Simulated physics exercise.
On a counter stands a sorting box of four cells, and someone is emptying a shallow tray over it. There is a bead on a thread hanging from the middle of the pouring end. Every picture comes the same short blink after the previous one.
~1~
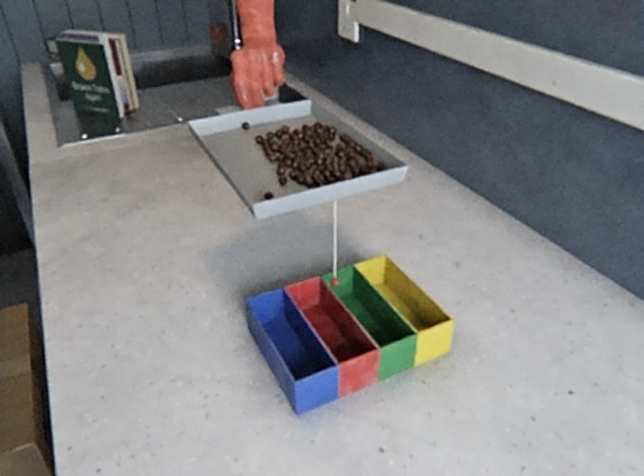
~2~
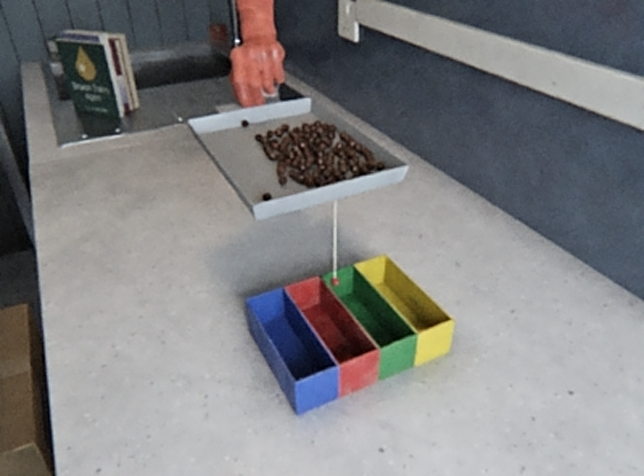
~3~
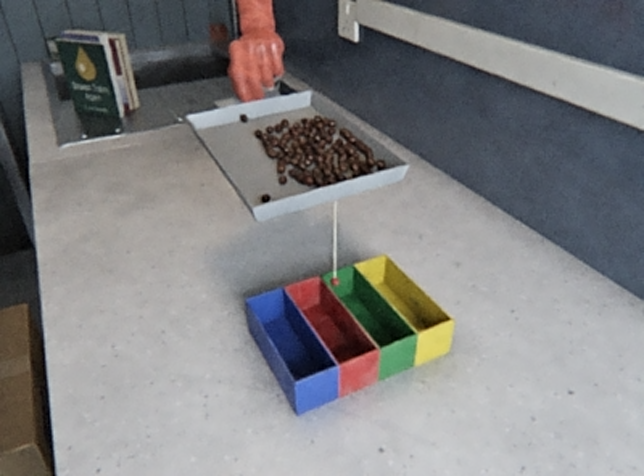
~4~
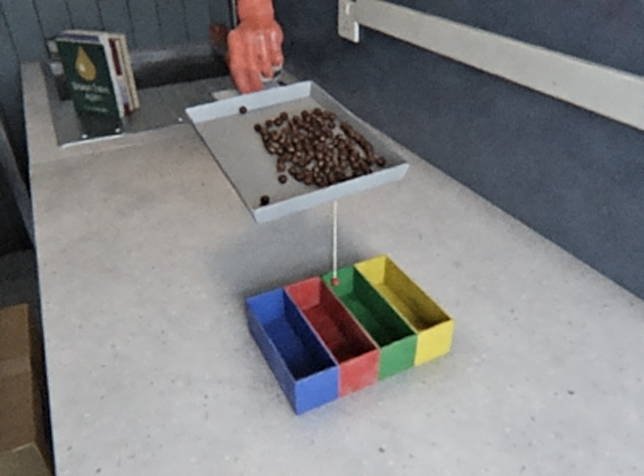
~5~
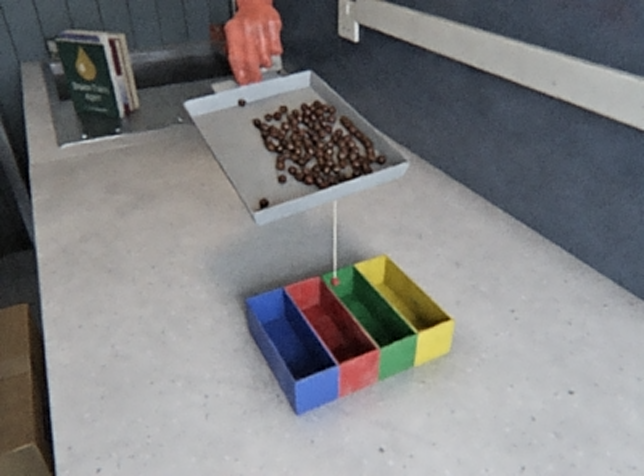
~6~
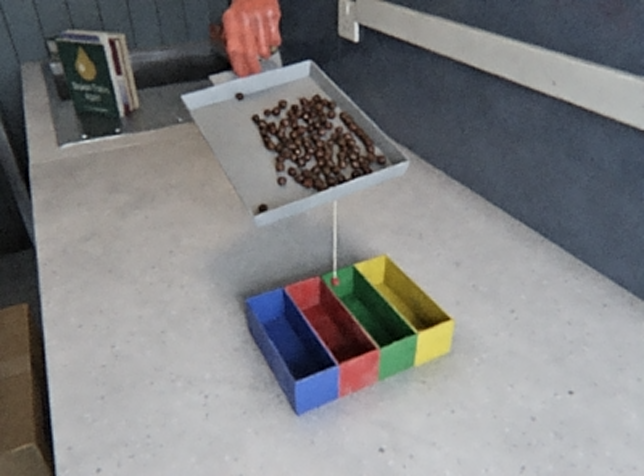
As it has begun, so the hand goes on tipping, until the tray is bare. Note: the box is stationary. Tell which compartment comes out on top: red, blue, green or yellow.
It is blue that comes out on top.
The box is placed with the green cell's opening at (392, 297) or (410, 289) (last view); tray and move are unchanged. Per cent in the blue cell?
Respectively 10 percent and 0 percent.
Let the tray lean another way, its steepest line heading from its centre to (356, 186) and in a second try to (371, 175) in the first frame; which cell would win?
Case 1 - the cell in yellow. Case 2 - the yellow cell.
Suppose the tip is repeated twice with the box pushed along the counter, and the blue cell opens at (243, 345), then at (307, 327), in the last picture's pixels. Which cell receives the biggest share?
You'd see the cell in red win the first time and blue win the second.
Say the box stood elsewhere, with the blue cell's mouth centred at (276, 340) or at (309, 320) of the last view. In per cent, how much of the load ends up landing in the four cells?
You'd see around 90 per cent and then around 20 per cent.
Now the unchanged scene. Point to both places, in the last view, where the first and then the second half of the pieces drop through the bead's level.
I'd place the first part at (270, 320) and the rest at (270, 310).
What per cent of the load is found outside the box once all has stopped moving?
Roughly 30 percent of the load.
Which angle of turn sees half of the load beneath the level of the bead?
It is at around 90 degrees by then.
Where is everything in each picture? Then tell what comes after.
In the first frame, corners of the pouring end at (256, 202) and (403, 165), level; middle of the load at (321, 156), chocolate balls; bead on its thread at (335, 281); blue cell at (317, 388); red cell at (359, 371); green cell at (398, 355); yellow cell at (434, 340).
In the second frame, corners of the pouring end at (256, 202) and (403, 164), level; middle of the load at (321, 155).
In the third frame, corners of the pouring end at (256, 204) and (403, 163), tipped barely, lowest at the left corner; middle of the load at (321, 152).
In the fourth frame, corners of the pouring end at (256, 207) and (404, 162), tipped a little, lowest at the left corner; middle of the load at (320, 149).
In the fifth frame, corners of the pouring end at (256, 210) and (404, 161), tipped a little, lowest at the left corner; middle of the load at (320, 145).
In the sixth frame, corners of the pouring end at (256, 213) and (404, 159), tipped a little, lowest at the left corner; middle of the load at (320, 144), nearly all on the move; blue cell at (317, 388); red cell at (359, 371); green cell at (398, 355); yellow cell at (434, 340).
Soon after the last picture, tray tipped steeply; nearly all on the tray; a stray few falling or outside the box.
A little later, tray tipped right over; a stray few on the tray; about two thirds in the blue cell; a stray few in the red cell; a stray few in the green cell; about a third falling or outside the box.
Later still, tray tipped past a quarter turn; about two thirds in the blue cell; a stray few in the red cell; a stray few in the green cell; about a third falling or outside the box.
At rest, tray tipped past a quarter turn; about two thirds in the blue cell; a stray few in the red cell; a stray few in the green cell; none in the yellow cell; about a third outside the box.
